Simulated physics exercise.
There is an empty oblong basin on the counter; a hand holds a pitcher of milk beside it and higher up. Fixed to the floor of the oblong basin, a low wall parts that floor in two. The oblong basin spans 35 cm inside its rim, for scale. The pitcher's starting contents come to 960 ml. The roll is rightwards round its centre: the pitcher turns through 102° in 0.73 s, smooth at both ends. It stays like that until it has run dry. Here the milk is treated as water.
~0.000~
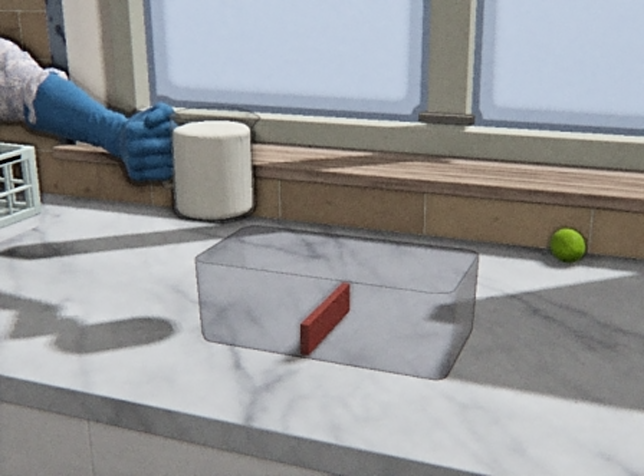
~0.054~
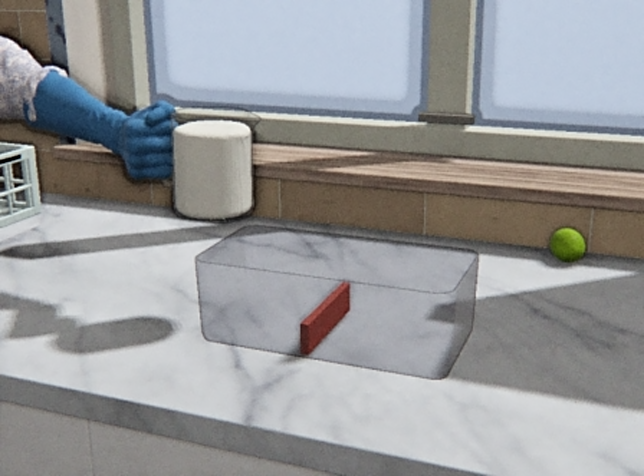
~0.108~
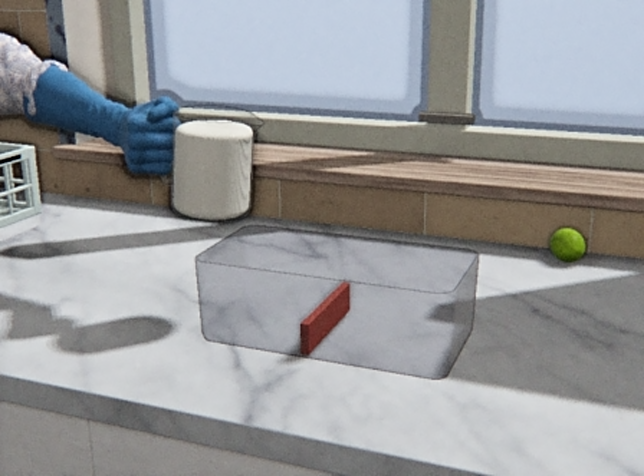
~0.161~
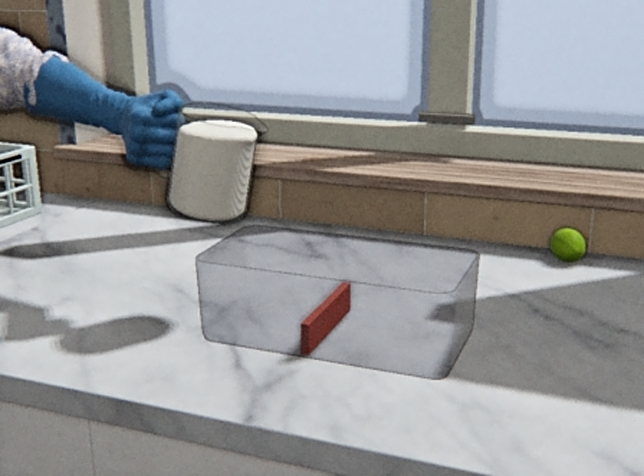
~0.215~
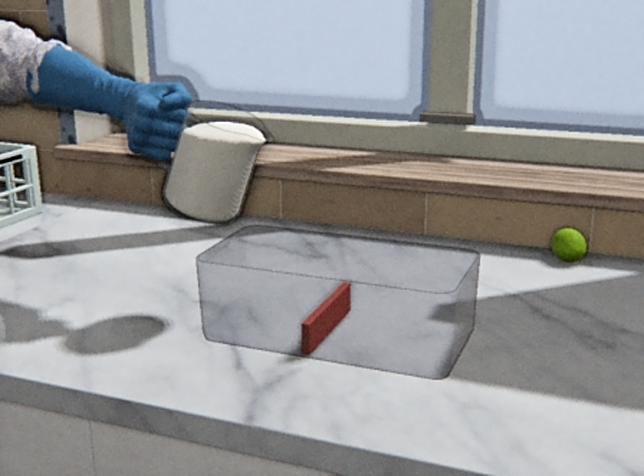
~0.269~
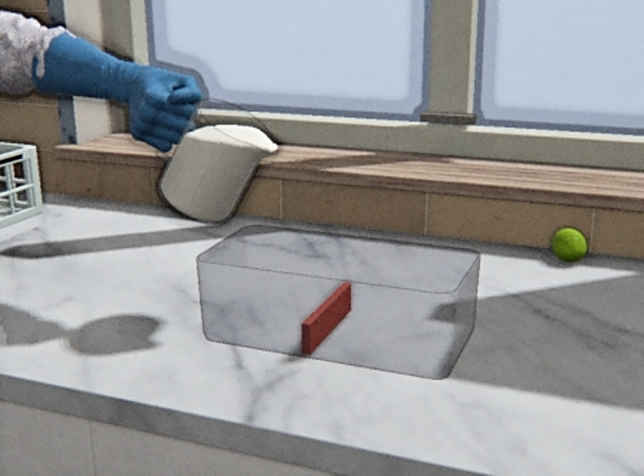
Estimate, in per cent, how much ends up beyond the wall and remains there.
Roughly 17 % ends up beyond the wall.
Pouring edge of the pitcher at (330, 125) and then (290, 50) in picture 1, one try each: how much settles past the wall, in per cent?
About 95 %, then about 90 %.
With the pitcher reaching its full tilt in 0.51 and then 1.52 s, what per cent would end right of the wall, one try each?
I'd expect close to 15 per cent and then close to 25 per cent.
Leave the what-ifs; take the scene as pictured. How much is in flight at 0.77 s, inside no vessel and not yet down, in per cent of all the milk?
About 14 per cent.
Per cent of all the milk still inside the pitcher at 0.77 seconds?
I'd estimate some 24 per cent.
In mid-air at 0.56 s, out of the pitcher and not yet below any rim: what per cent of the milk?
At that moment, about 18 percent.
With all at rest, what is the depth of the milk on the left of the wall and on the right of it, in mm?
On the left it stands about 32 mm, on the right about 6 mm.
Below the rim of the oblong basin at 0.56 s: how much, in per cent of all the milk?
Near 16 in a hundred.
After 0.56 s the tilt is 88° and 68 per cent is still to pour, 11 is left of the wall and 4 right of it.
After 0.77 s the tilt is 102° and 24 per cent is still to pour, 55 is left of the wall and 8 right of it.
After 0.99 s the tilt is 102° and 7 per cent is still to pour, 76 is left of the wall and 9 right of it.
After 1.23 s the tilt is 102° and 1 per cent is still to pour, 82 is left of the wall and 12 right of it.
In the end 78 per cent lies left of the wall, 17 right of it and 5 outside.
